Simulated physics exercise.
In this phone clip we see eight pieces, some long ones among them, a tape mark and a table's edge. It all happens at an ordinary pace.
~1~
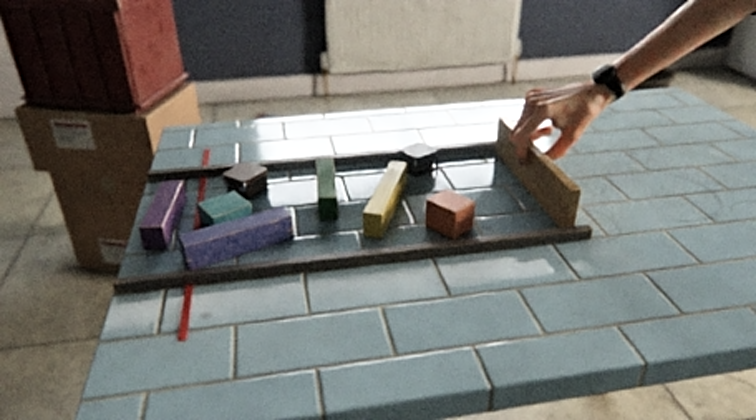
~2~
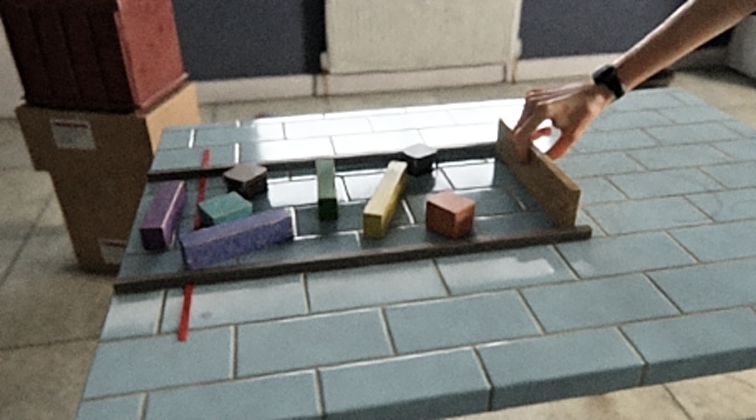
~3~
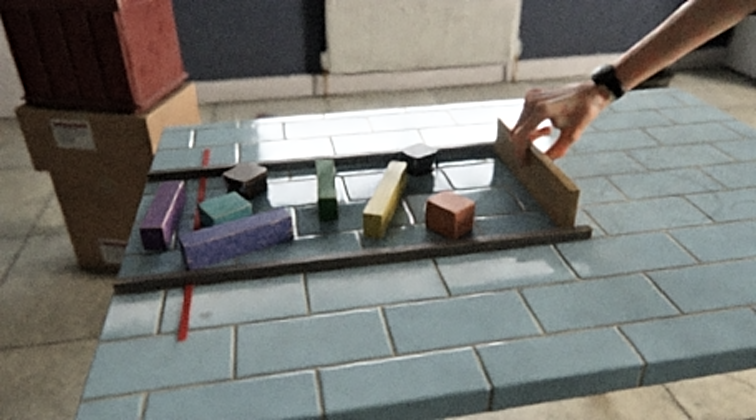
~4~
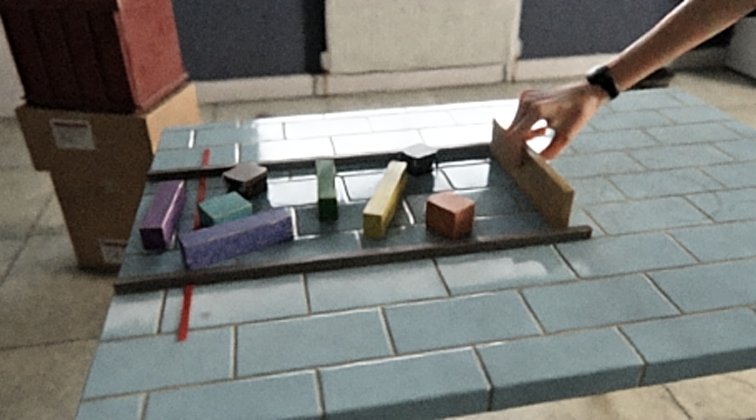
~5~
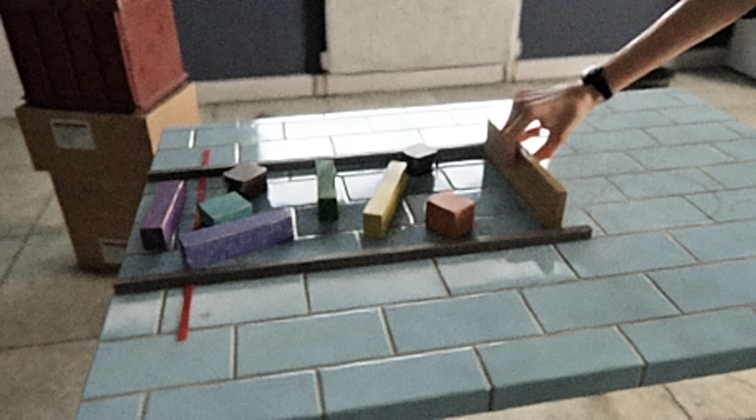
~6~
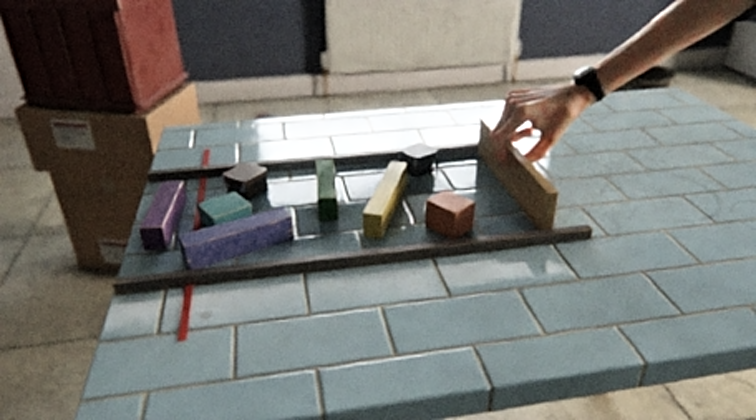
In this clip, a hand holds a wooden board upright at the right end of a tray-like area on a tiled table, then slides it slightly left toward several colored blocks, which stay still near a red tape mark.
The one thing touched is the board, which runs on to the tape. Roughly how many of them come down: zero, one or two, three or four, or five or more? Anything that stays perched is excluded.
Three or four.
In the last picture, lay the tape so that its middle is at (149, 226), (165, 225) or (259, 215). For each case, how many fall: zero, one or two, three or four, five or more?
In turn: At least five; more than four; zero.
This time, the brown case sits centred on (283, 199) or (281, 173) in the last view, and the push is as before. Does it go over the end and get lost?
In that order: Slips off, then slips off.
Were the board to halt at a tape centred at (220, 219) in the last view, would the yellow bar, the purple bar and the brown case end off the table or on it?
Observed: Yellow bar not toppled; purple bar toppled; brown case not toppled.
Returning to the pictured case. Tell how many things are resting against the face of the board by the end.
The number is 3.
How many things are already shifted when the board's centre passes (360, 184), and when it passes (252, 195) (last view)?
First 4 and then 8.
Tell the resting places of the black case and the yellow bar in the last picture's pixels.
Black case at about (186, 177), yellow bar at about (164, 217).
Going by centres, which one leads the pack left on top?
The one in question is the green bar.
Soon after, none off yet; purple bar at rest near (165, 213); turquoise block at rest near (225, 213); blue bar at rest near (238, 237).
In the end, the number that fall off is three or four; gone, brown case, blue bar, turquoise block and purple bar.
